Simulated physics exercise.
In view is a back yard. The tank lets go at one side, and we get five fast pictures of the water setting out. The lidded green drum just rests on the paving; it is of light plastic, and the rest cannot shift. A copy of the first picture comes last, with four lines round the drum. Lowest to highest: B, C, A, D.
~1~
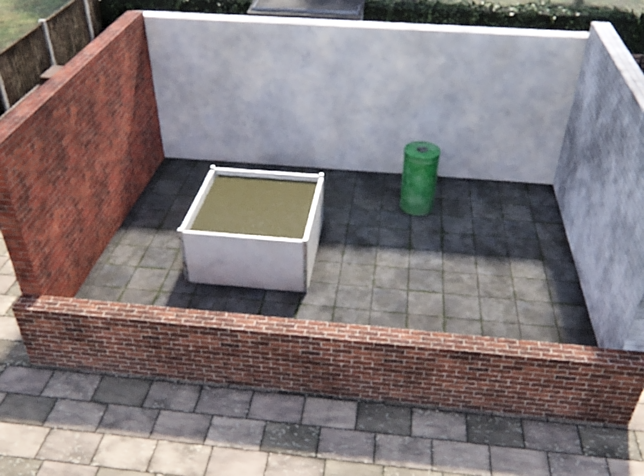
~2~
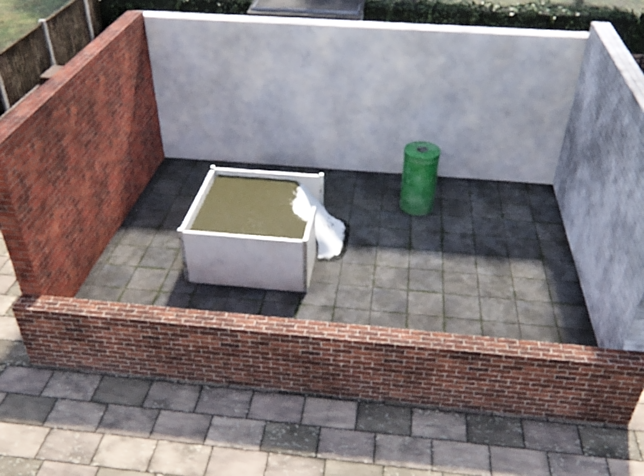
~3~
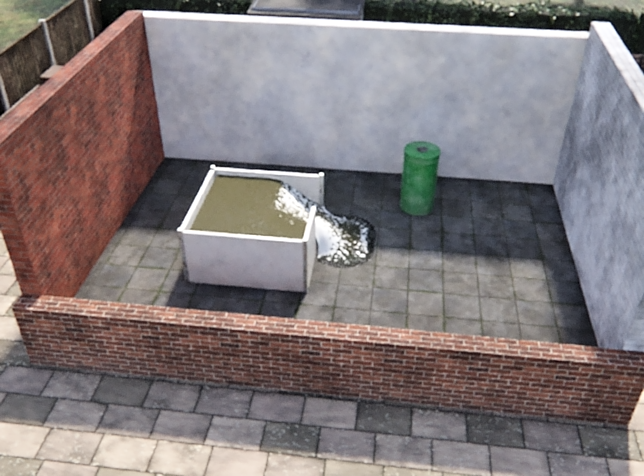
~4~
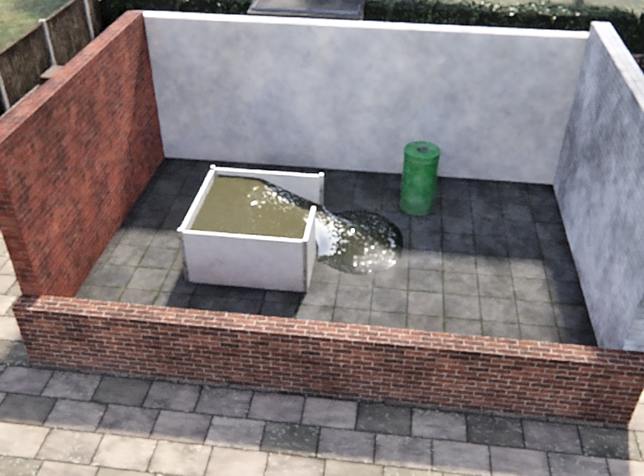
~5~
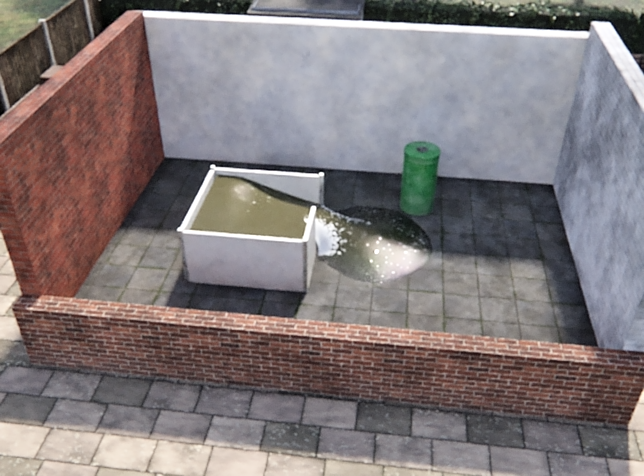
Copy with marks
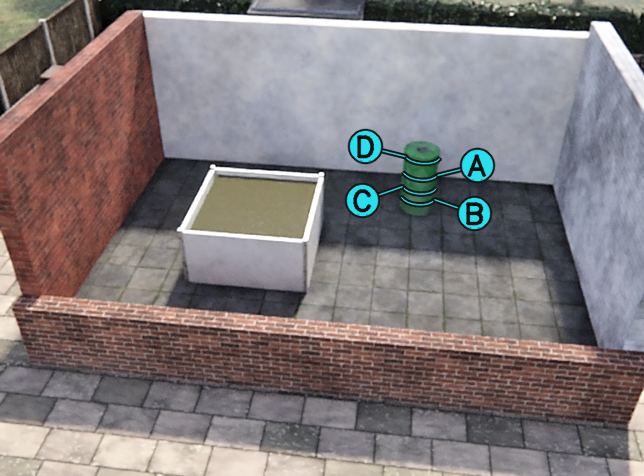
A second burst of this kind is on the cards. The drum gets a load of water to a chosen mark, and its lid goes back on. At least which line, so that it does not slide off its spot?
Take C.
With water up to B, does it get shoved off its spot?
Yes, that goes wrong.
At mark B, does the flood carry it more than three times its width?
No.
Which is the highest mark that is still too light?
That would be B.
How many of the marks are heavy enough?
Three of them.
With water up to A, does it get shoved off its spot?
No, that is safe.
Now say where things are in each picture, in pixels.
Lid of the green drum at (422, 150); tank full, its middle at (256, 207).
Water covers 1 % of the ground and is seen nearest the drum at (337, 220).
Water covers 3 % of the ground and is seen nearest the drum at (360, 220).
Water covers 5 % of the ground and is seen nearest the drum at (378, 217).
Lid of the green drum at (422, 150); water covers 8 % of the ground and is seen nearest the drum at (404, 219).
On the marked copy, A at (420, 180); B at (417, 204); C at (419, 194); D at (422, 163); from the bottom up B, C, A, D.
With A, it does not move.
With B, it is pushed about its own width away.
With C, it shifts by a finger or two and stays.
With D, it does not move.
